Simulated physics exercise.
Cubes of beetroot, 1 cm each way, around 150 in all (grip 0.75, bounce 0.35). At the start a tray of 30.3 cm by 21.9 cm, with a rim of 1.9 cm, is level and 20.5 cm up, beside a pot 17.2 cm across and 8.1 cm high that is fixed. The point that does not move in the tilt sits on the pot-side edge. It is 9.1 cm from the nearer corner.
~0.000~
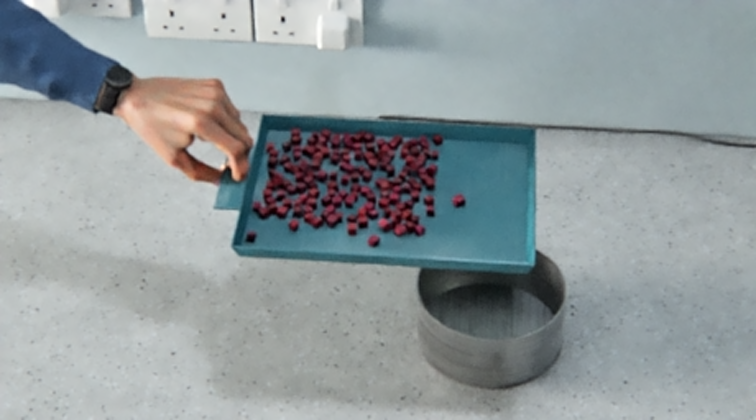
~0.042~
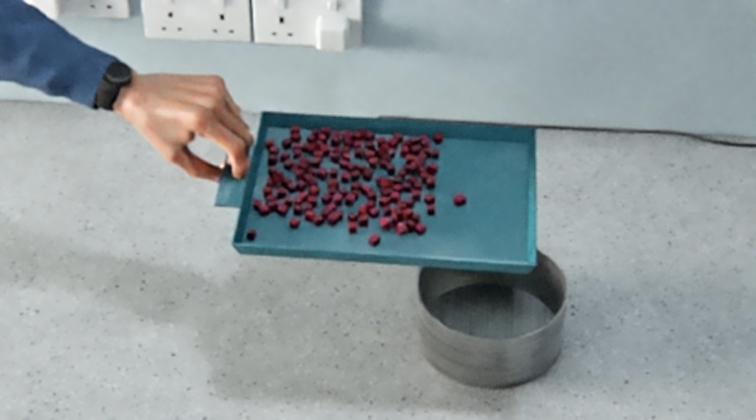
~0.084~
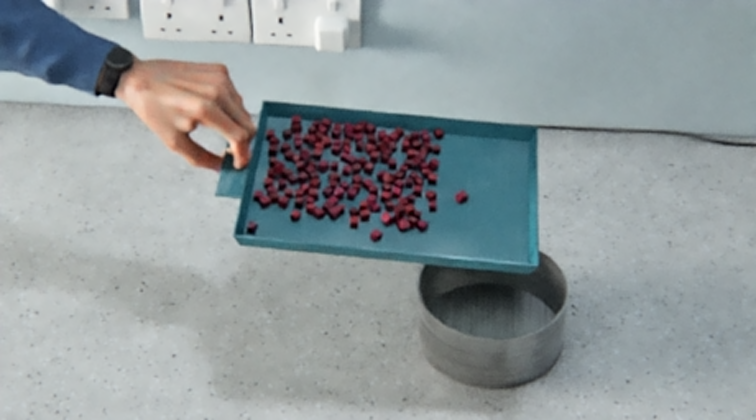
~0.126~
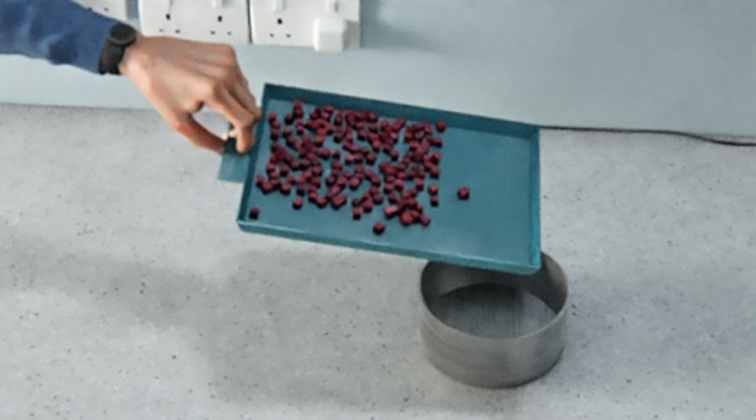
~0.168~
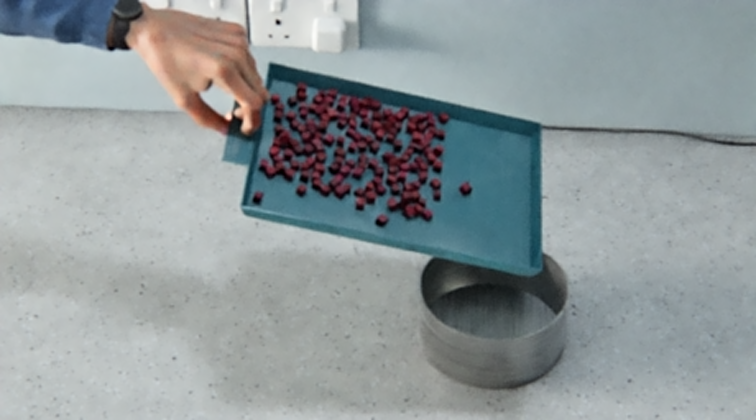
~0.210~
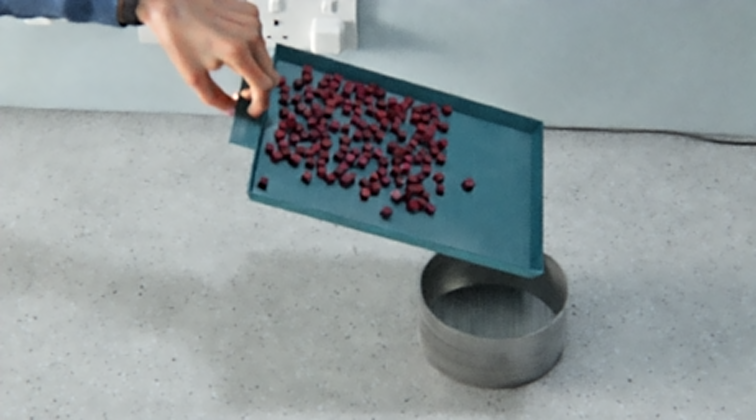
A hand with a dark watch and blue sleeve reaches in from the upper left over a speckled pale grey worktop, seen from above at an angle. It grips a teal tray scattered with small dark red cubes, above a round grey metal pot at right, with white sockets on the wall behind. The hand raises the tray's left end, tilting it down rightward, while the cubes barely shift on it.
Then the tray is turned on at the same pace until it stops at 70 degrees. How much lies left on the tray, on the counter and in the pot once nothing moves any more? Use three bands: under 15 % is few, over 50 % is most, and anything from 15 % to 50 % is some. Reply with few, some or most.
Tray: Few, counter: Most, pot: Few.
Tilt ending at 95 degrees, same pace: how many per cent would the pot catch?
In that case some 0 per cent.
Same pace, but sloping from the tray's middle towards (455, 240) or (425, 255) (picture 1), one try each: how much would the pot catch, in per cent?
0 and 0 %.
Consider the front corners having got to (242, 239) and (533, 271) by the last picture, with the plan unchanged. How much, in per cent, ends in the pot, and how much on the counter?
The pot gets 0 and the counter 85.
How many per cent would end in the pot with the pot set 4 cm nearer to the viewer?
Around 5 per cent.
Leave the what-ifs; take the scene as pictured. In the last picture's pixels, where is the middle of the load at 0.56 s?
Approx. (489, 129).
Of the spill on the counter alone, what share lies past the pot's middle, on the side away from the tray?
I reckon around 100 per cent.
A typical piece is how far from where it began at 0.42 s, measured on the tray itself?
About 1 cm.
Then, at 0.42 s, tilt 46 degrees; the tray holds 100 %, the pot 0 %.
After 0.56 s, tilt 63 degrees; the tray holds 100 %, the pot 0 %.
Then, at 0.82 s, tilt 70 degrees; the tray holds 10 %, the pot 0 %.
At rest (2.2 s), tray 5 %, counter 95 %, pot 0 %.
